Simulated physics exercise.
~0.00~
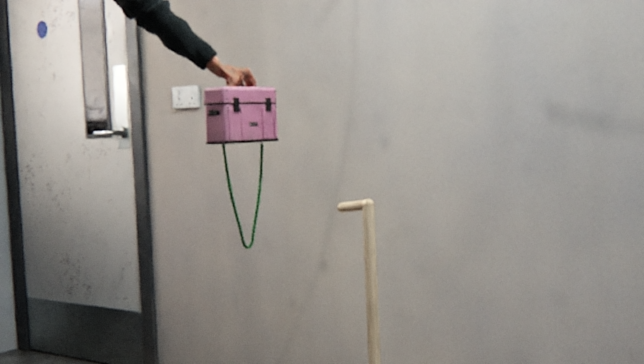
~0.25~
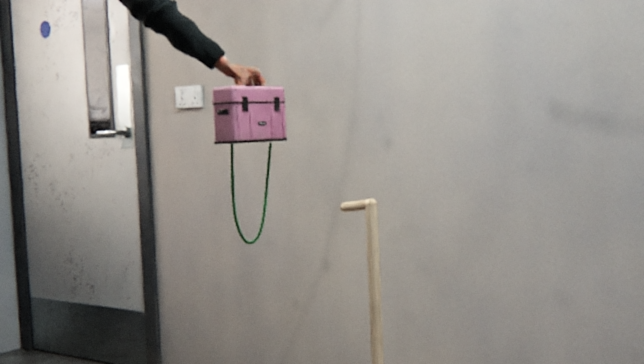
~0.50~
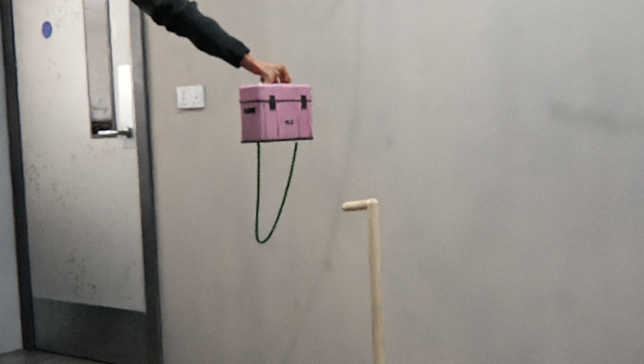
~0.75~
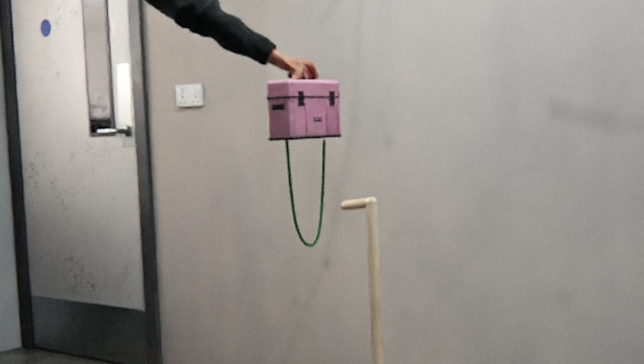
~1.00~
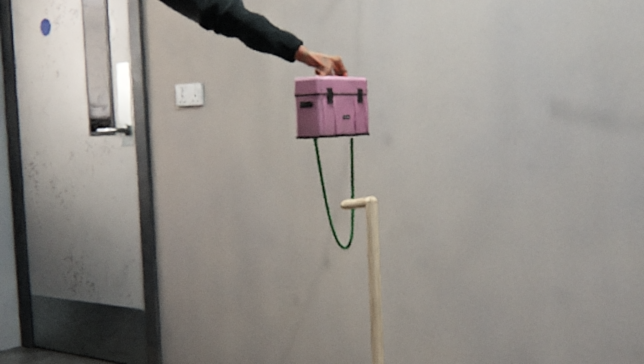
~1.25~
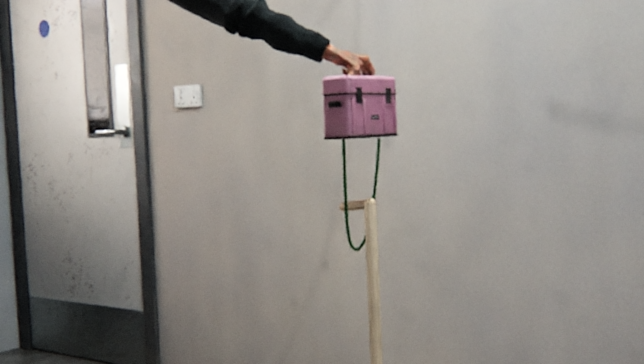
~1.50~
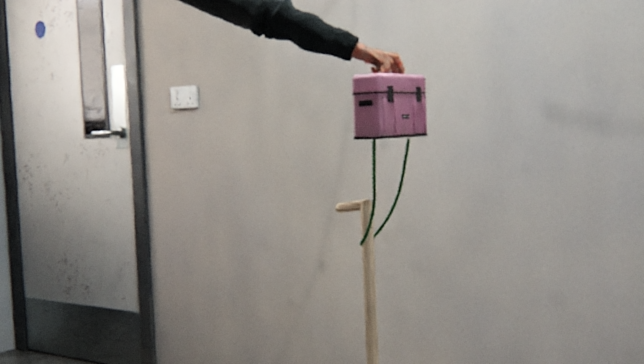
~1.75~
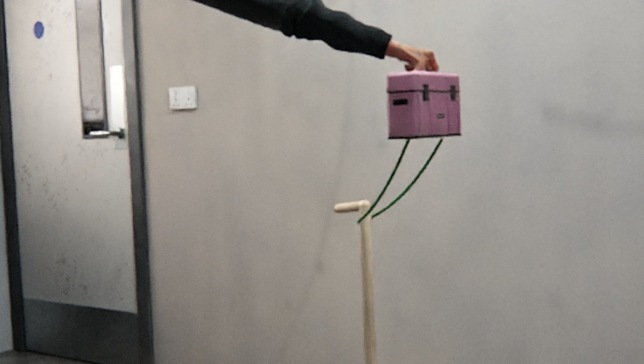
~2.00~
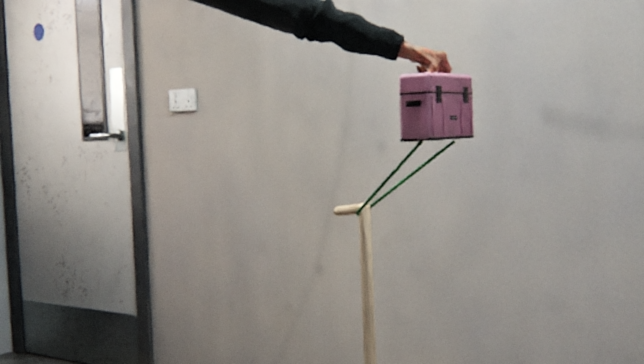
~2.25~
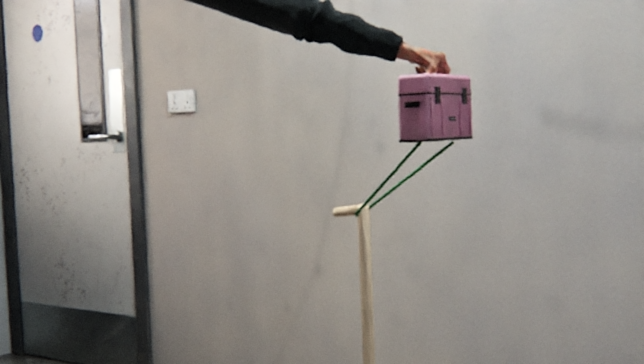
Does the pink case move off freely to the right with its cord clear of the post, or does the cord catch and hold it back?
The cord catches on the post and pulls tight, so the pink case is checked by its loop just past the post.
